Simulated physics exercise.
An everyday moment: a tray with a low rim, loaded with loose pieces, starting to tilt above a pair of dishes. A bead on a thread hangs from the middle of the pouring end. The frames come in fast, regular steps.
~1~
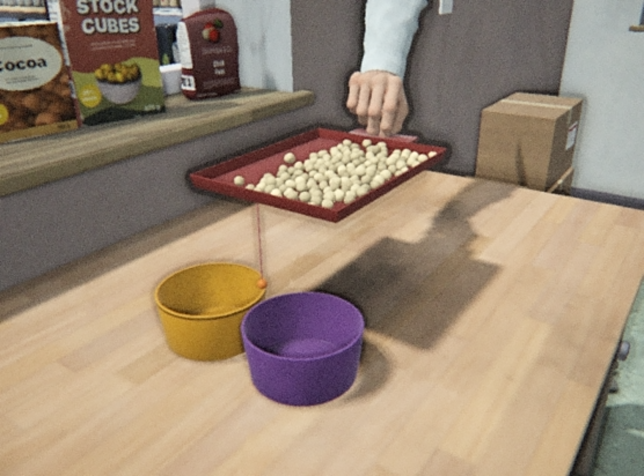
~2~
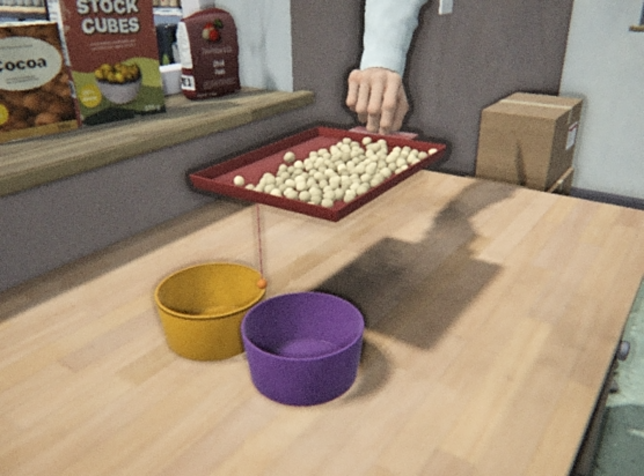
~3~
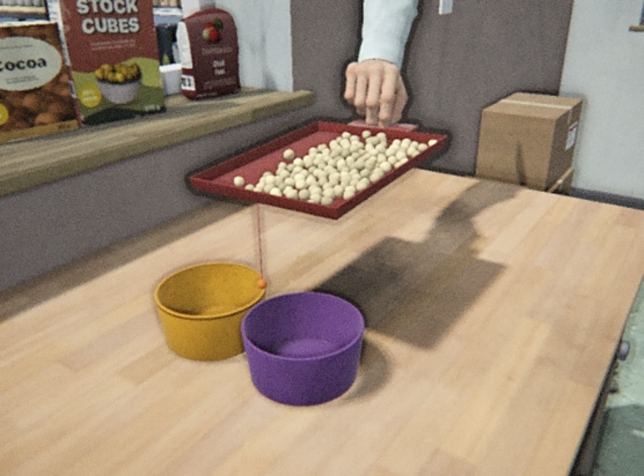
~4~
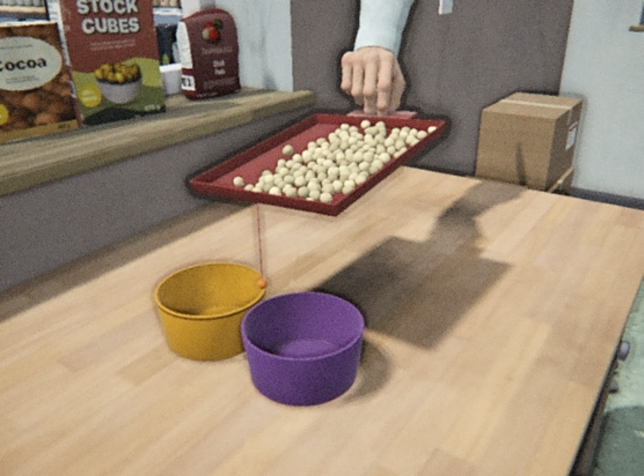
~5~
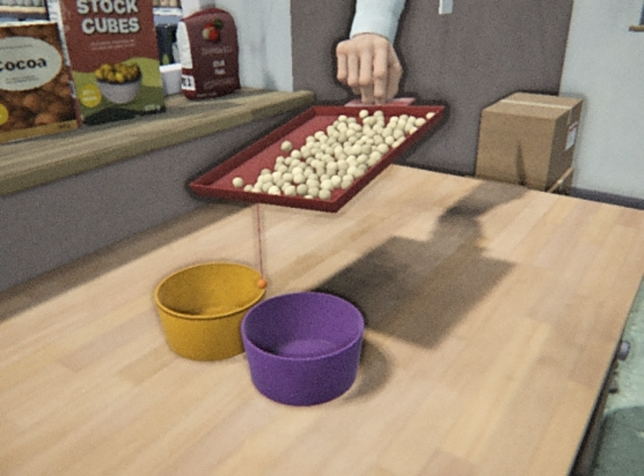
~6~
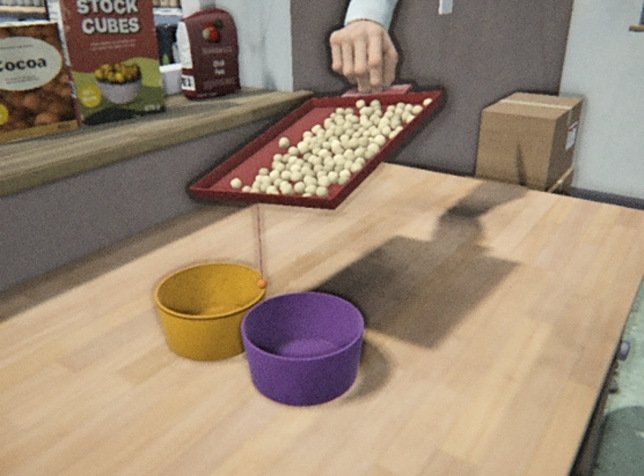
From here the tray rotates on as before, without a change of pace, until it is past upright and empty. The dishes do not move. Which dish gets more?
The left dish gets more.
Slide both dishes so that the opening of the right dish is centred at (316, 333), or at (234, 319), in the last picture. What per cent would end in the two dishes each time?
The first gives 70 %, the second 50 %.
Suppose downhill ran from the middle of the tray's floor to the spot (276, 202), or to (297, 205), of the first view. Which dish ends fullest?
First the dish on the right, then the dish on the right.
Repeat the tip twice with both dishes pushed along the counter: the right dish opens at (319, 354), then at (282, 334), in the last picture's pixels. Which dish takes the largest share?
In turn: The dish on the left; the left-hand dish.
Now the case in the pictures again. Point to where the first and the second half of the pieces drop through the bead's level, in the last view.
Around (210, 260) and then (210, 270).
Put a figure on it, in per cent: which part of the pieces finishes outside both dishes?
Some 10 per cent.
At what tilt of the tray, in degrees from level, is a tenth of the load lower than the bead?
At about 90°.
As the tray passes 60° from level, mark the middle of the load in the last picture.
Around (251, 153).
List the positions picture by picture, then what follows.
In the first picture, corners of the pouring end near (194, 174) and (336, 209), level; middle of the load near (342, 171), macadamia nuts; left dish near (173, 332); right dish near (266, 374); bead on its thread near (262, 284).
In the second picture, corners of the pouring end near (194, 175) and (336, 208), level; middle of the load near (342, 170).
In the third picture, corners of the pouring end near (193, 177) and (335, 206), tipped barely, lowest at the left corner; middle of the load near (341, 165).
In the fourth picture, corners of the pouring end near (193, 180) and (334, 203), tipped a little, lowest at the left corner; middle of the load near (340, 159).
In the fifth picture, corners of the pouring end near (193, 184) and (332, 200), tipped a little, lowest at the left corner; middle of the load near (339, 152).
In the sixth picture, corners of the pouring end near (193, 187) and (331, 197), tipped clearly, lowest at the left corner; middle of the load near (336, 146); left dish near (173, 332); right dish near (266, 374).
Shortly afterwards, tray tipped steeply; all but a few on the tray; only a few in the left dish; only a few in the air.
Next, tray tipped right over; near two thirds on the tray; near a quarter in the left dish; only a few outside both; near a quarter in the air.
Some moments later, tray tipped past a quarter turn; the bulk in the left dish; a little outside both.
In the end, tray tipped past a quarter turn; none at all in the right dish; the bulk in the left dish; a little outside both.
